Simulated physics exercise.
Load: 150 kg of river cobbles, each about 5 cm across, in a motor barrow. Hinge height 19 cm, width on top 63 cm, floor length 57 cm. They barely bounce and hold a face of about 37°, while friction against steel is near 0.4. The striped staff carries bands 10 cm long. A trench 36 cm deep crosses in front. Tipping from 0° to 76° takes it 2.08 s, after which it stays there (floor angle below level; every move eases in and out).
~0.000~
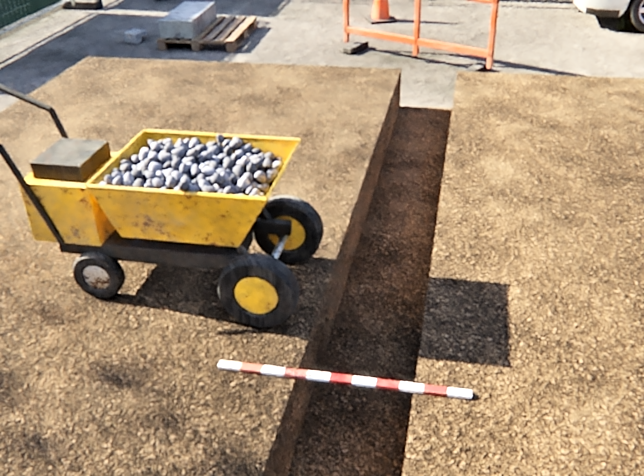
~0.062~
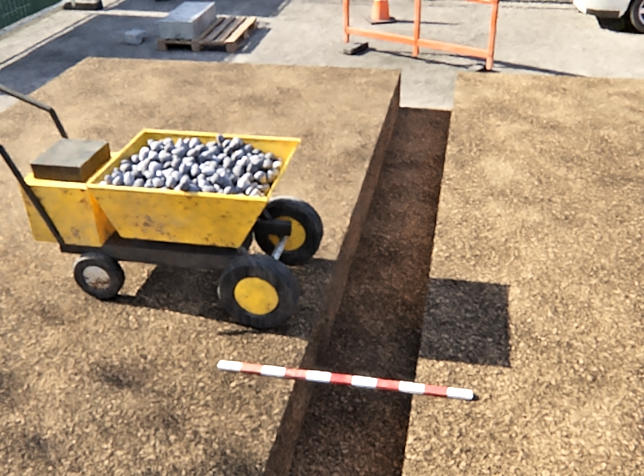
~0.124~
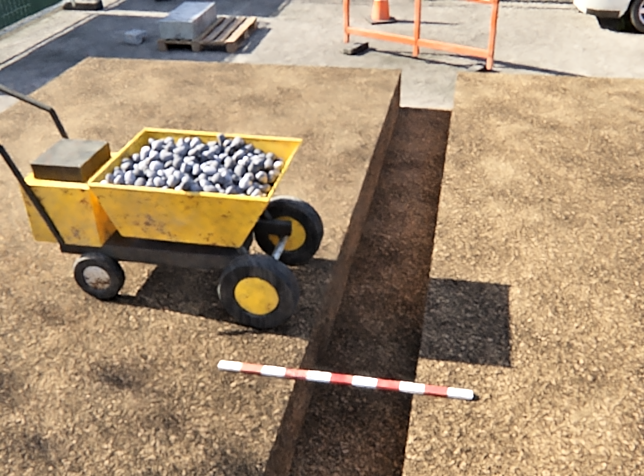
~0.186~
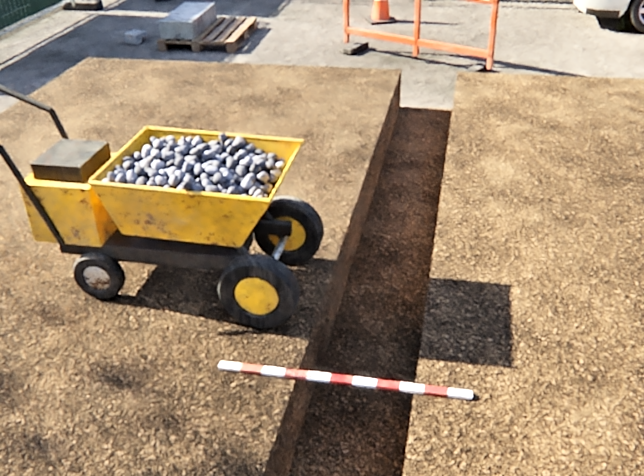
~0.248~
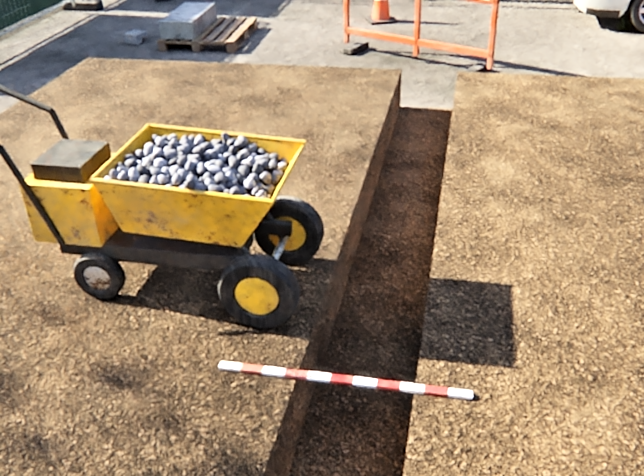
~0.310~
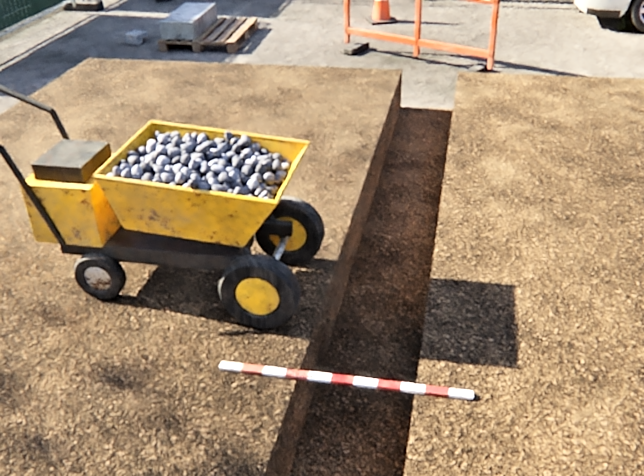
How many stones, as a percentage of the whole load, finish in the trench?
Roughly 77 per cent of the load ends up in the trench.
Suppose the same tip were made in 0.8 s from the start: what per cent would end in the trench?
It would come to roughly 55 per cent.
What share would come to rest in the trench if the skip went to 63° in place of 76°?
About 60 per cent would end up in the trench.
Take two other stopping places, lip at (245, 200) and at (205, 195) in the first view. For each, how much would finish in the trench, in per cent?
95 %, then 100 %.
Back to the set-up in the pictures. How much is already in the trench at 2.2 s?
Some 40 per cent.
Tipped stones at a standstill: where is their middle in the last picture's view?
The tipped stones centre close to (403, 342).
After 1.6 s the floor is at 64°; 95 % in the skip, 5 % in the trench; the foremost stones are at (406, 285).
After 2.2 s the floor is at 76°; 43 % in the skip, 40 % in the trench, 17 % past the trench; the foremost stones are at (520, 288).
After 2.5 s the floor is at 76°; 21 % in the skip, 55 % in the trench, 24 % past the trench; the foremost stones are at (553, 284).
After 4.5 s the floor is at 76°; 0 % in the skip, 77 % in the trench, 23 % past the trench; the foremost stones are at (562, 288).
